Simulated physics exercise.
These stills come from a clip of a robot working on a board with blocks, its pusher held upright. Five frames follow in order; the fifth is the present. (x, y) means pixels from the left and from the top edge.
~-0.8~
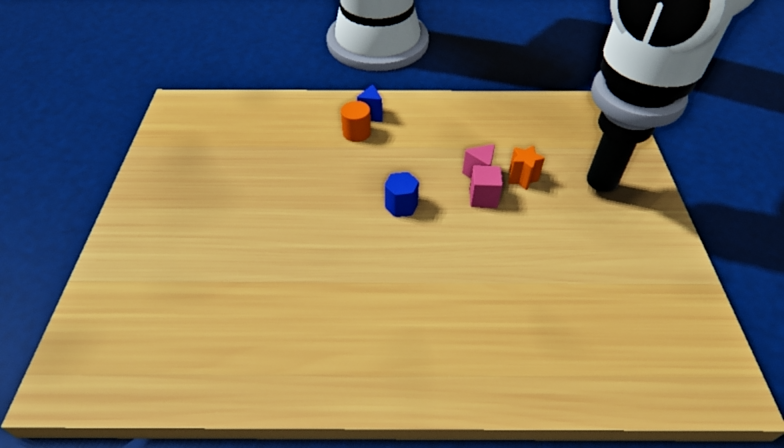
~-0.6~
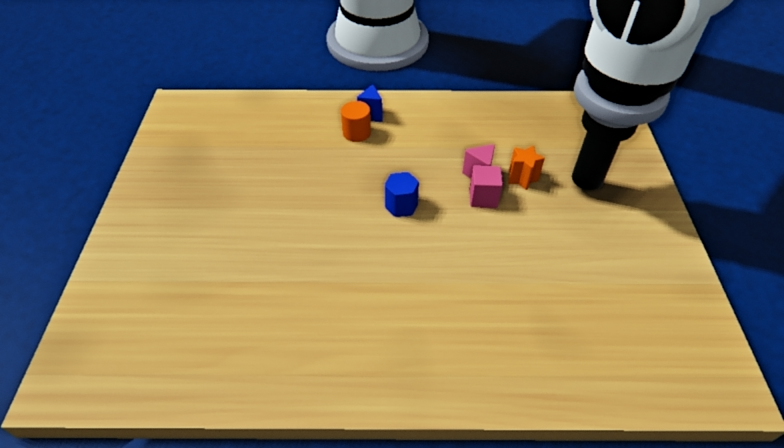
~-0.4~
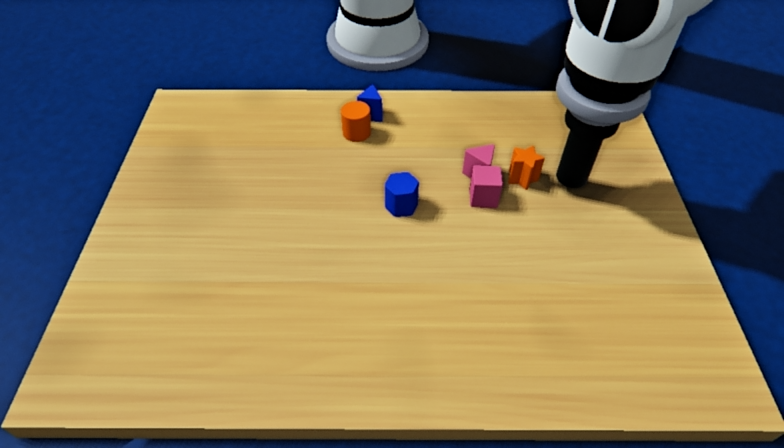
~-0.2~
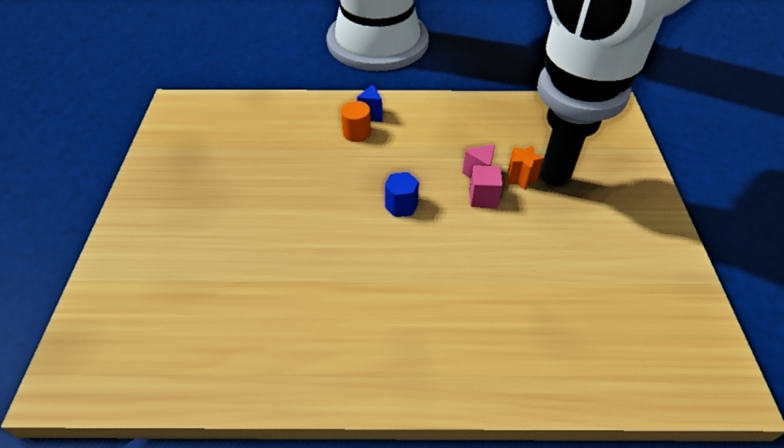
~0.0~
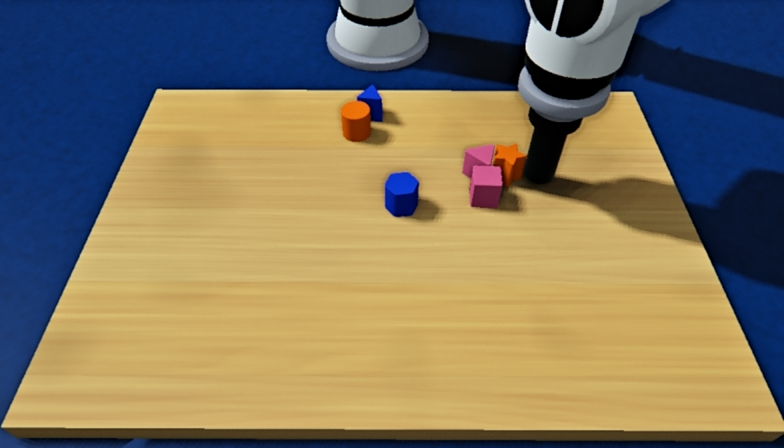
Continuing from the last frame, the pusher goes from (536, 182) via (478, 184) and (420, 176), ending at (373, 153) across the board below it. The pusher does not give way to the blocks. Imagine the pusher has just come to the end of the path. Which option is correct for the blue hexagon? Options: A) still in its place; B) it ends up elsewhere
Choice A: Still in its place.
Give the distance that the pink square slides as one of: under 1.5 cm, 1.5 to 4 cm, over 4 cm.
Distance: Between 1.5 and 4 cm.
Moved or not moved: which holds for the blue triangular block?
Not moved.
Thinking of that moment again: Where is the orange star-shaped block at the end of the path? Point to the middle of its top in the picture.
My best guess is (380, 114).
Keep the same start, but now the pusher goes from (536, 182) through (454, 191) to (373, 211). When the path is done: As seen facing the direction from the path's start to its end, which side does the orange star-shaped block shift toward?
The right-hand side.
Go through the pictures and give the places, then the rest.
The first frame shows pusher tip (602, 182); block tops, blue triangular block (370, 93); blue hexagon (402, 183); pink triangular block (483, 152); pink square (488, 175); orange star-shaped block (528, 155).
The second frame shows pusher (587, 181); blocks unchanged.
The third frame shows pusher (571, 179); blocks unchanged.
The fourth frame shows pusher (555, 177); blocks unchanged.
The fifth frame shows pusher (538, 175); blue triangular block (370, 93); blue hexagon (402, 183); pink triangular block (483, 152); pink square (488, 175); orange star-shaped block (510, 153).
What follows on the original path. One third of the way, pusher (478, 177); pink triangular block (431, 140), turned 35° clockwise; pink square (472, 181), turned 55° anticlockwise; orange star-shaped block (452, 149), turned 35° clockwise.
Two thirds of the way, pusher (420, 169); pink triangular block (413, 122), turned 85° clockwise; pink square (466, 183), turned 85° anticlockwise; orange star-shaped block (408, 137), turned 85° clockwise.
At the end, pusher (373, 146); blue triangular block in place; blue hexagon in place; pink triangular block (410, 113), turned 120° clockwise; pink square (466, 183), turned 85° anticlockwise; orange star-shaped block (380, 114), turned 130° clockwise.
